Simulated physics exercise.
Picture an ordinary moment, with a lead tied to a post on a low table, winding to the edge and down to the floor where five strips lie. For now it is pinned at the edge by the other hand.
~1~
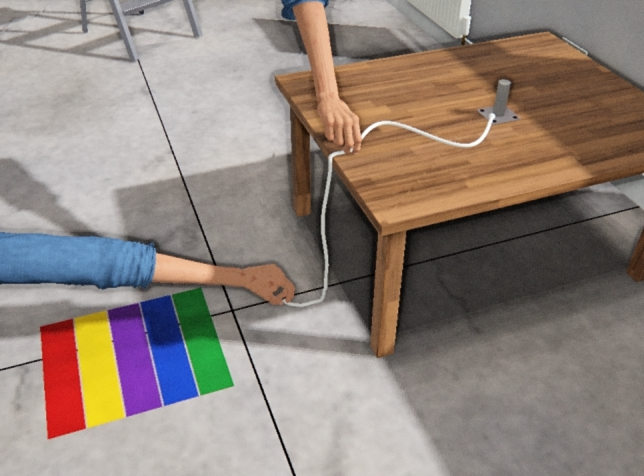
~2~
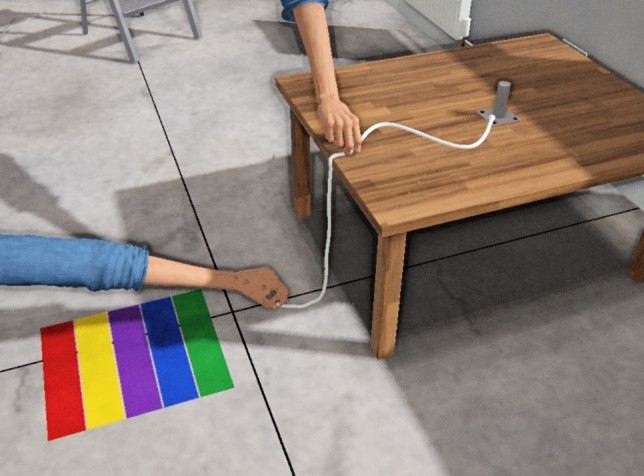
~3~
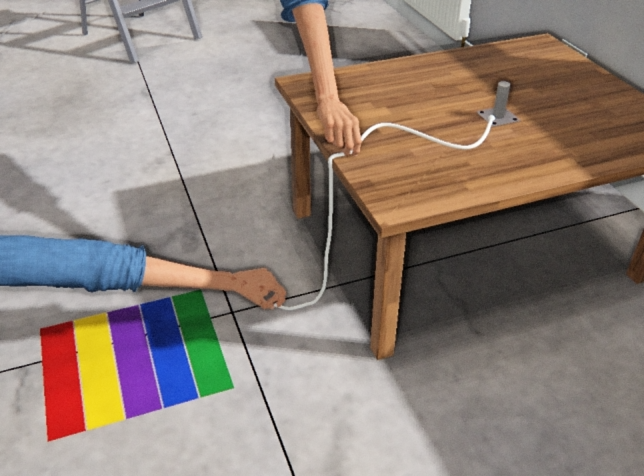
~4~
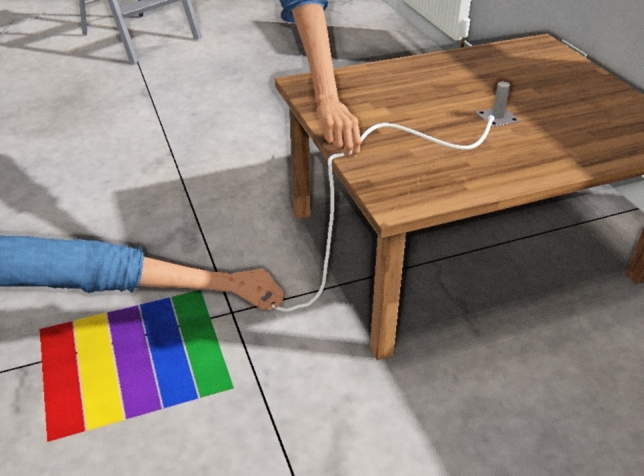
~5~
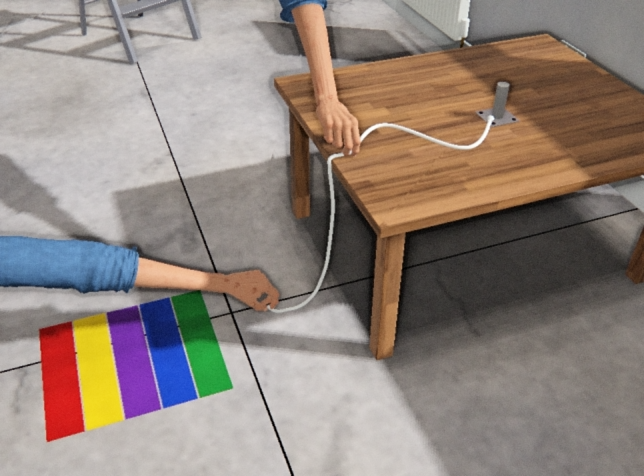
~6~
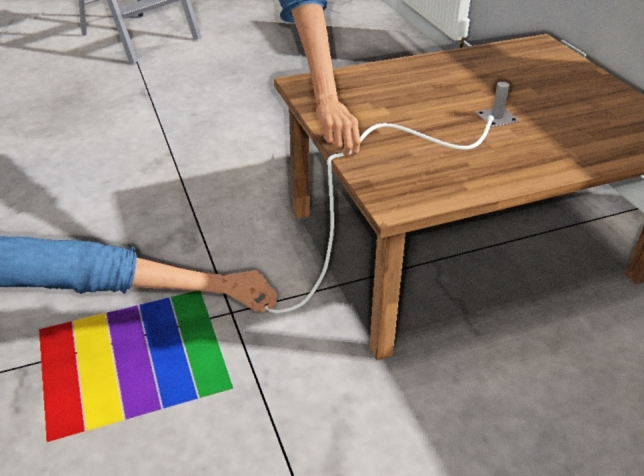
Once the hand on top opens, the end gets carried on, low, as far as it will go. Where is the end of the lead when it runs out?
Above the yellow strip.
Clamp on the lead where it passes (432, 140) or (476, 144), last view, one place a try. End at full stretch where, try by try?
Estimates in sequence: (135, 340) then (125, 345).
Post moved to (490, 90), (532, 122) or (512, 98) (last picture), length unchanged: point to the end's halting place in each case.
The places are (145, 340), (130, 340) and (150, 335).
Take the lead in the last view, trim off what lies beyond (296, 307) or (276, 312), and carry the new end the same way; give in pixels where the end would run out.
First (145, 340), then (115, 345).
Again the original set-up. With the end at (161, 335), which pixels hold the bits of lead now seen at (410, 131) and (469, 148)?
Roughly (382, 149) for the first and (441, 137) for the second.
Soon after, end near (161, 335); over blue.
Then, end near (122, 345); over purple.
At full stretch, end near (98, 351); over yellow. Over yellow.
